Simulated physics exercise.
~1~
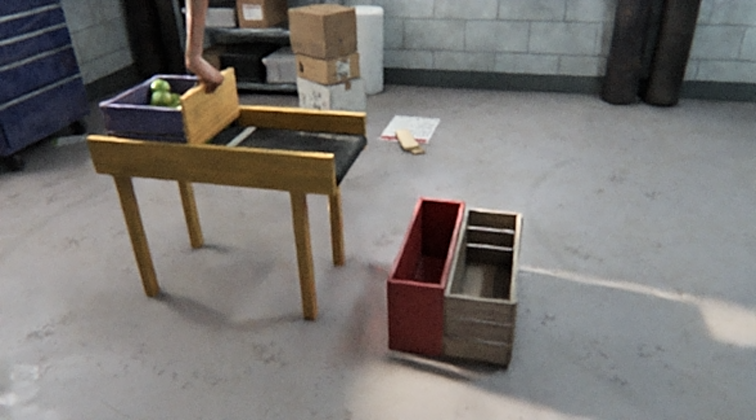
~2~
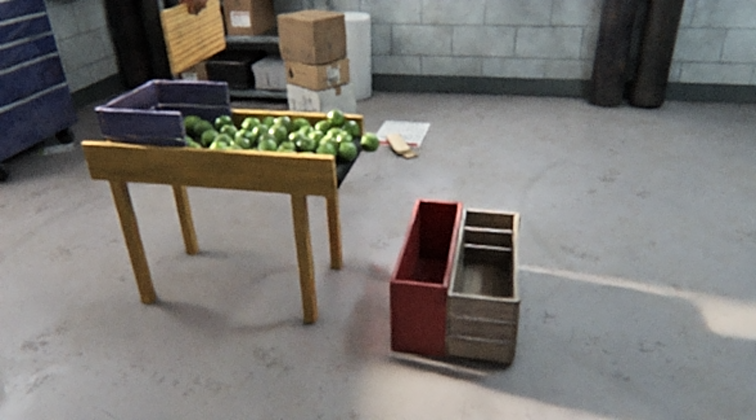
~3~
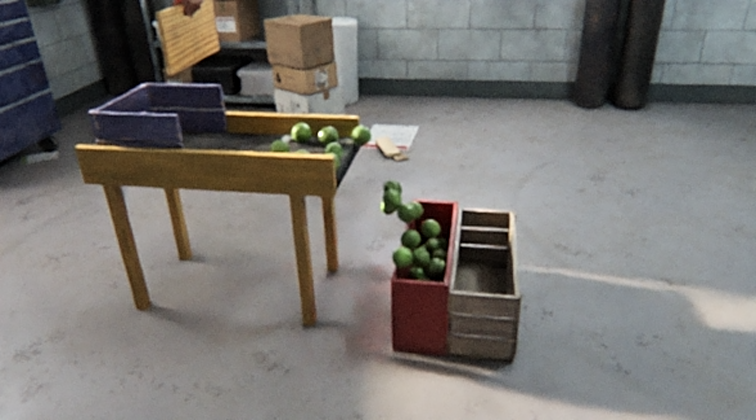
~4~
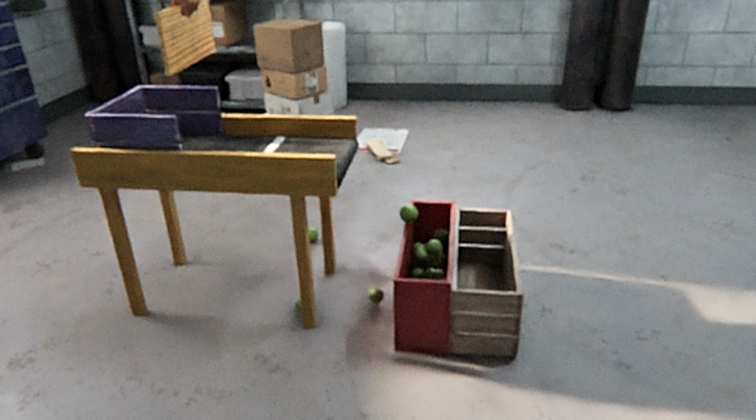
Green apples spilled out of a blue pen after a hand lifted its wooden gate, rode a dark belt to the right and dropped off the end, most landing in the red tote while a few ended up on the floor short of it.
